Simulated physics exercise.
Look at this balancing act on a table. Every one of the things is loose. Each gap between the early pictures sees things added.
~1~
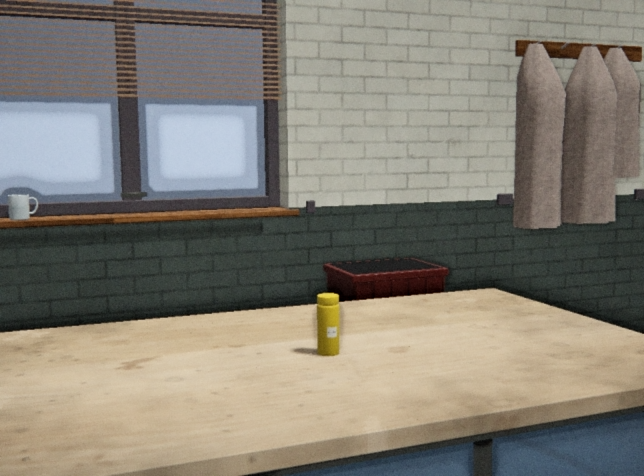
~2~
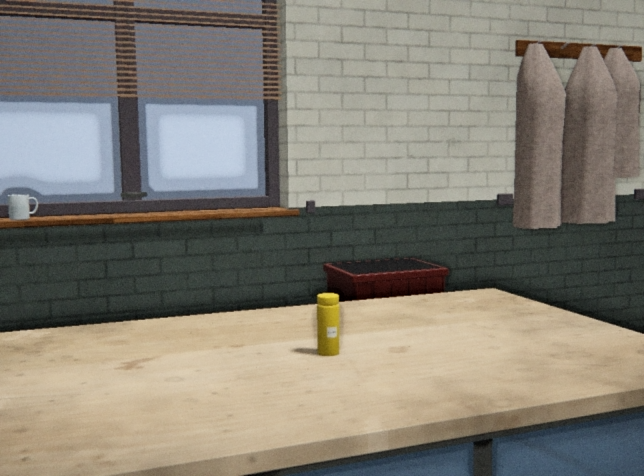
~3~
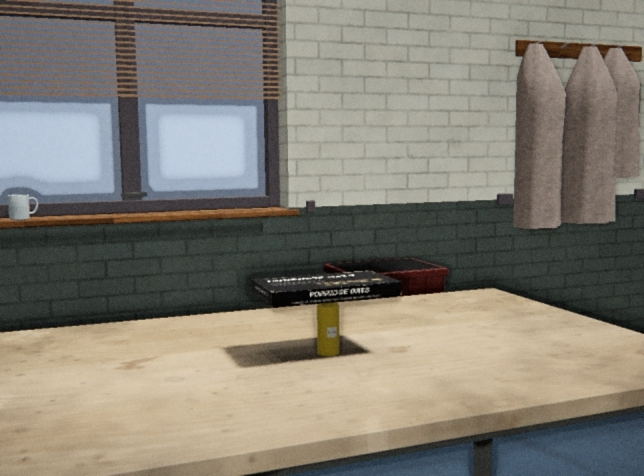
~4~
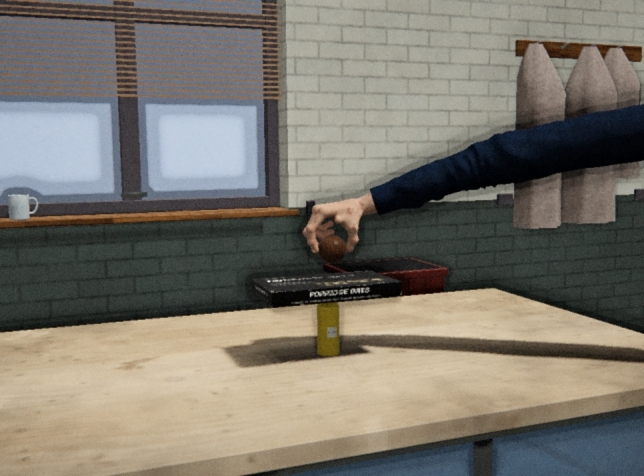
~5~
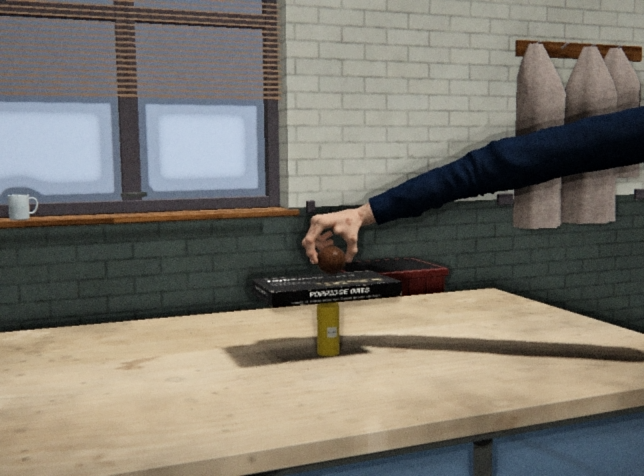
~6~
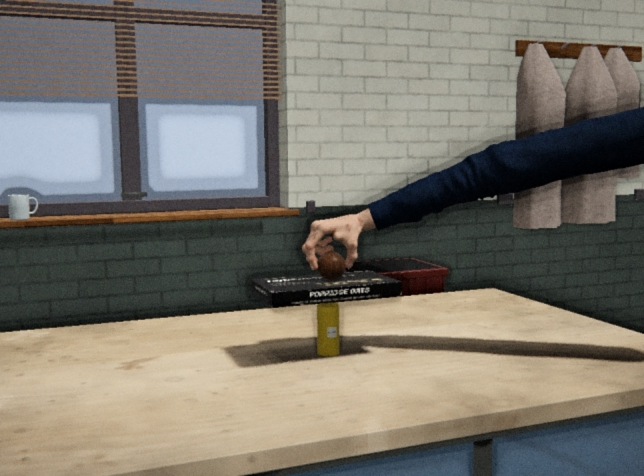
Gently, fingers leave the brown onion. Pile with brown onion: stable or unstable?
Stable.
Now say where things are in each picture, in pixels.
The last thing is not in view yet; yellow shaker (328, 325), in the first picture.
The last thing is not in view yet; yellow shaker (328, 325), in the second picture.
The last thing is not in view yet; yellow shaker (328, 325), in the third picture.
Coming down; brown onion (332, 249); yellow shaker (328, 325), in the fourth picture.
Coming down; brown onion (331, 260); yellow shaker (328, 325), in the fifth picture.
In place under the hand; brown onion (331, 266); yellow shaker (328, 325), in the sixth picture.
Then, 0.20 s past the last view, nothing moves.
Then, 0.50 s past the last view, brown onion resting near (331, 266).
Finally, all 3 still in place. Final places as the last picture's camera would see them, brown onion near (331, 266). The stack holds.
